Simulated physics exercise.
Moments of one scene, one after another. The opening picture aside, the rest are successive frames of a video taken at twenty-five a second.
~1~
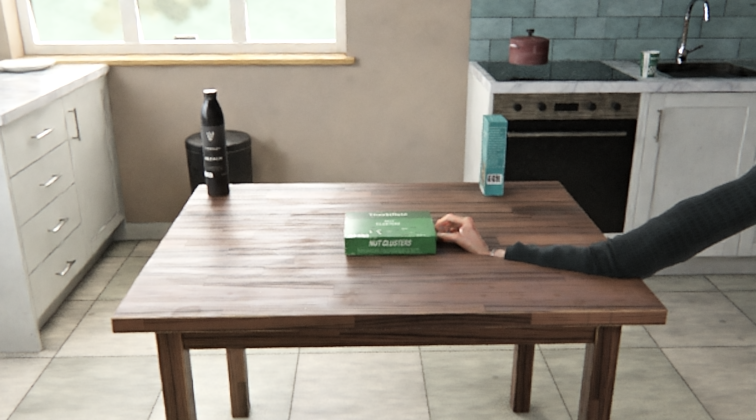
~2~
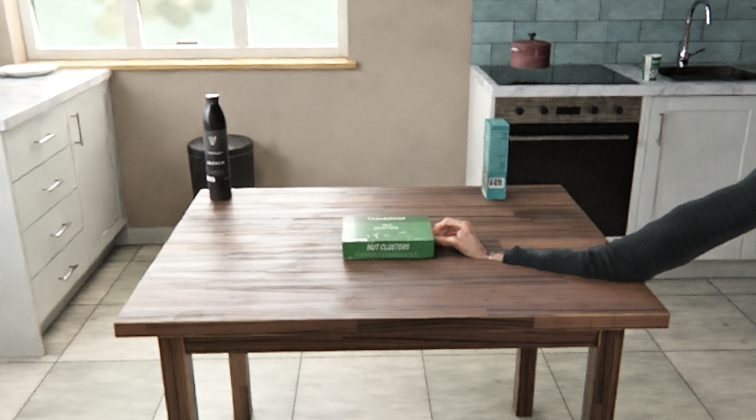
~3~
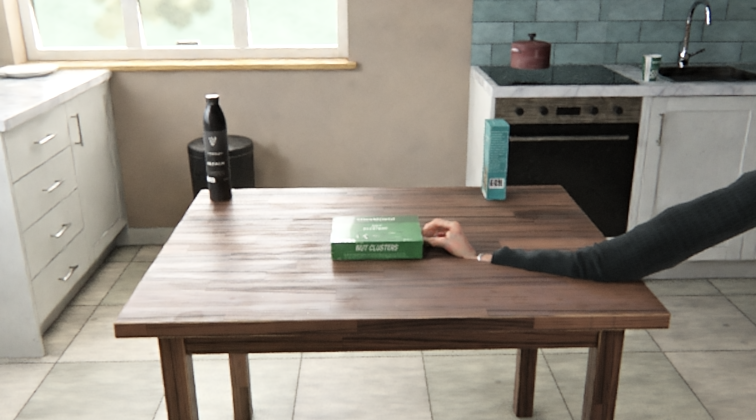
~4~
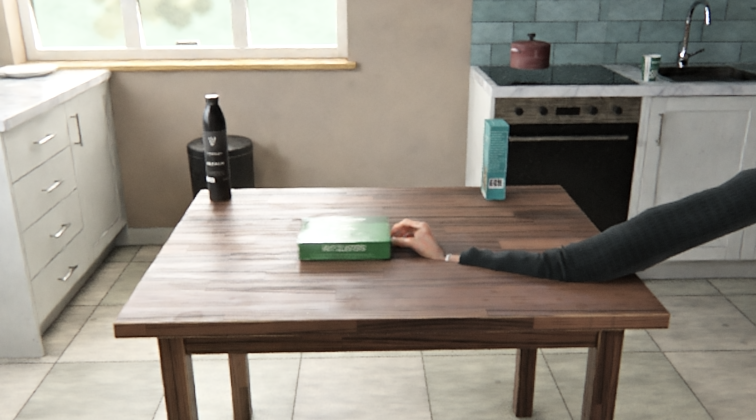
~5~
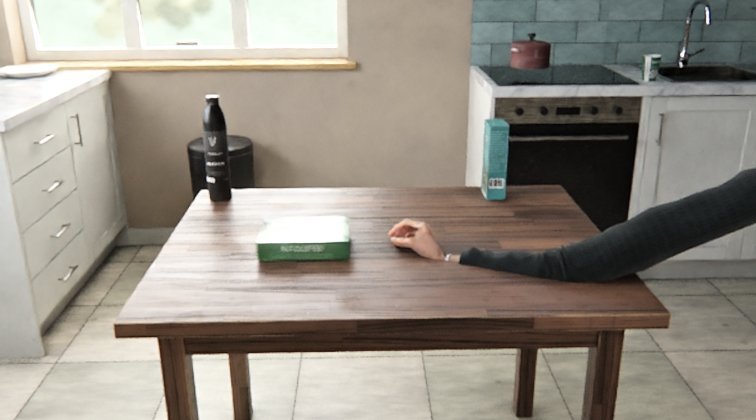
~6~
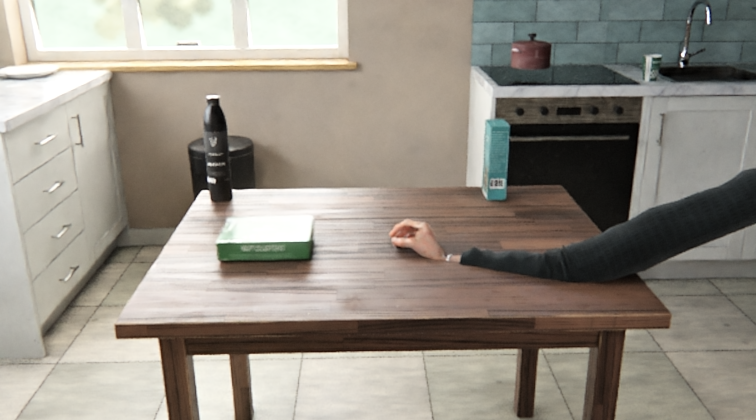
A green packet slides left across the wooden table after a hand pushes it.
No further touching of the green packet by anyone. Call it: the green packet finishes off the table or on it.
Off the table.
Then, 0.20 s on from there, green packet now off the table.
Then, 0.40 s on from there, things are still on the move.
Then, 0.60 s on from there, as before.
In the end, off the table, green packet.
